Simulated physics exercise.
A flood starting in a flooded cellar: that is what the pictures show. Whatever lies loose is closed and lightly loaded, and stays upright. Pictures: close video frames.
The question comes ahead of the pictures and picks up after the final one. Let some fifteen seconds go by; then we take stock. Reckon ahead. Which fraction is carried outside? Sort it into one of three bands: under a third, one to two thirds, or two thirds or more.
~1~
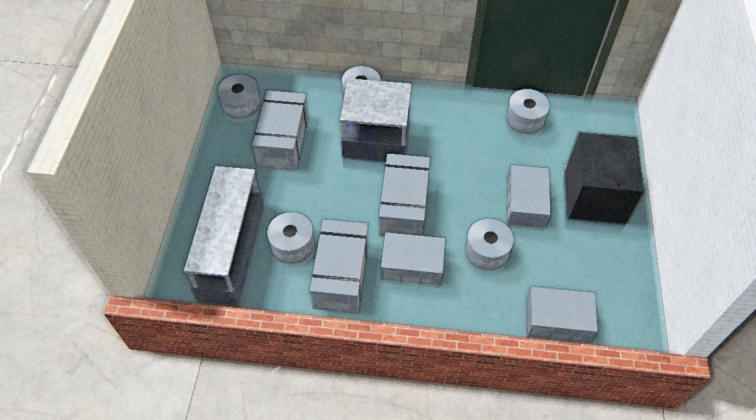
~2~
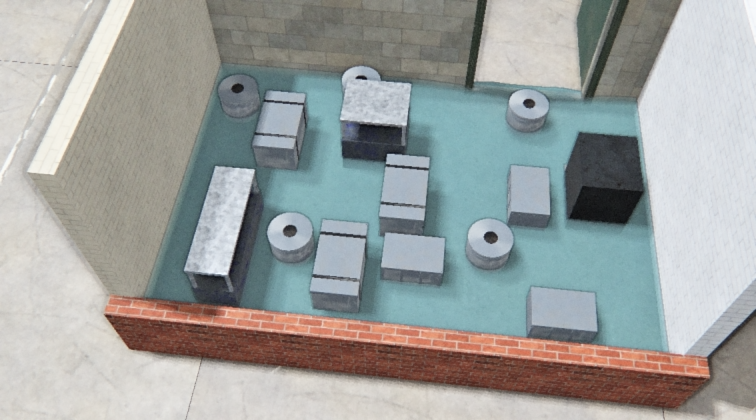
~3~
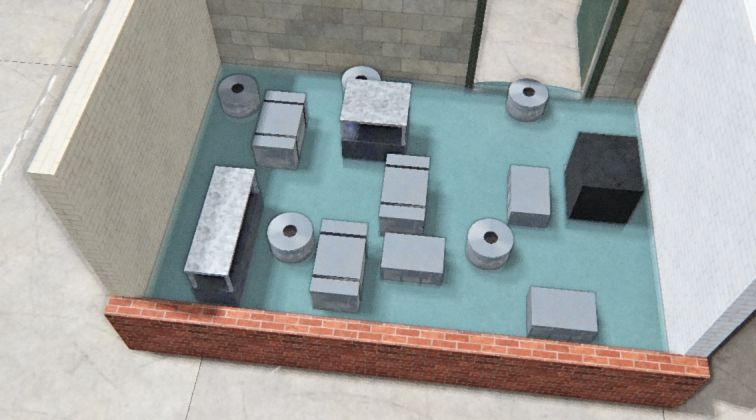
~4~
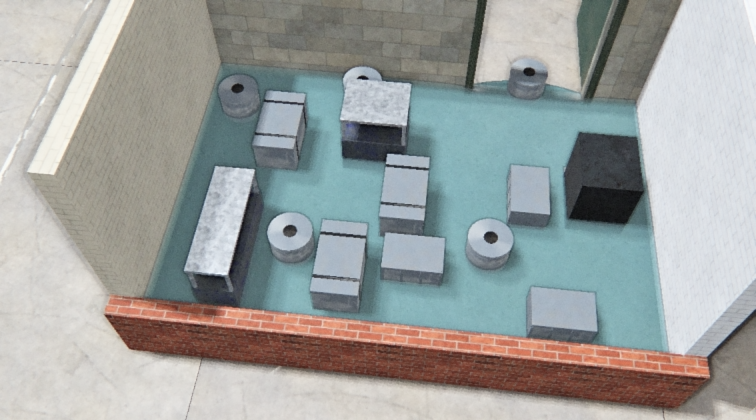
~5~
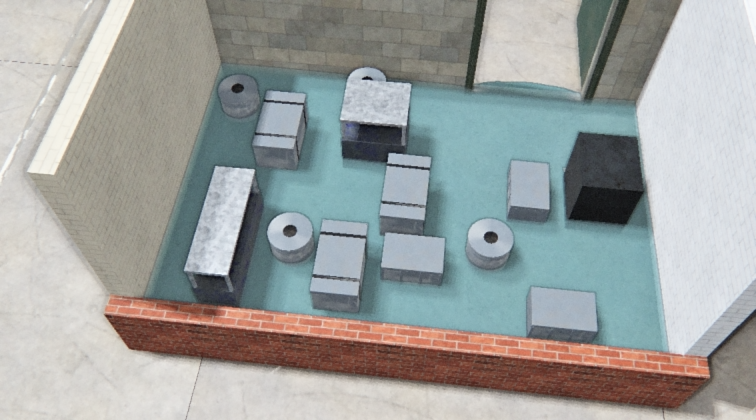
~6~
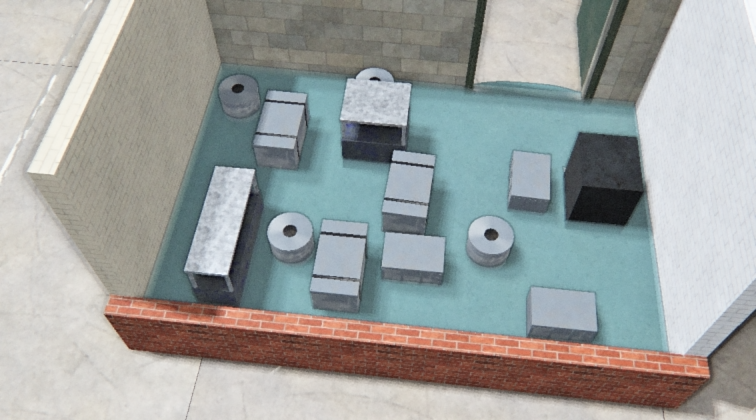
It falls in the middle band, one to two thirds.
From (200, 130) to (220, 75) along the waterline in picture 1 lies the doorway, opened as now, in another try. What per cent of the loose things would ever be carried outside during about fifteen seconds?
Near 40 percent, give or take.
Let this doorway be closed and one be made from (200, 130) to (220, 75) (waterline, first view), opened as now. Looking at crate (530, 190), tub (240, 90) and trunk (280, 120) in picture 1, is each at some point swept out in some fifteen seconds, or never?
Result, in listed order: Retained / exited / exited.
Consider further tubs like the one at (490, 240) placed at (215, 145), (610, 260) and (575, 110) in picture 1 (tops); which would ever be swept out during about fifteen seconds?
Per object, in the order given: Never exits / never exits / exits at some point.
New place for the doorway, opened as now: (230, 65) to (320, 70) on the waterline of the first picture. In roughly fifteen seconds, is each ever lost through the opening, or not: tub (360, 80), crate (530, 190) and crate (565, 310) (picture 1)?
In the order given: Flushed out, retained, retained.
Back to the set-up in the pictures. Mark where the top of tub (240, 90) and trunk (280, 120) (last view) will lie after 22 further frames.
They'd be somewhere near (288, 80) and (335, 87).
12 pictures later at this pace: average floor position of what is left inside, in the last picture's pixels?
The average lies close to (422, 201).
A moment on, 1 of 11 are out; 10 afloat.
Next, 3 of 11 are out; 8 afloat.
Later, 5 of 11 are out; 6 afloat.
In the end, 5 of 11 are out; 5 afloat.
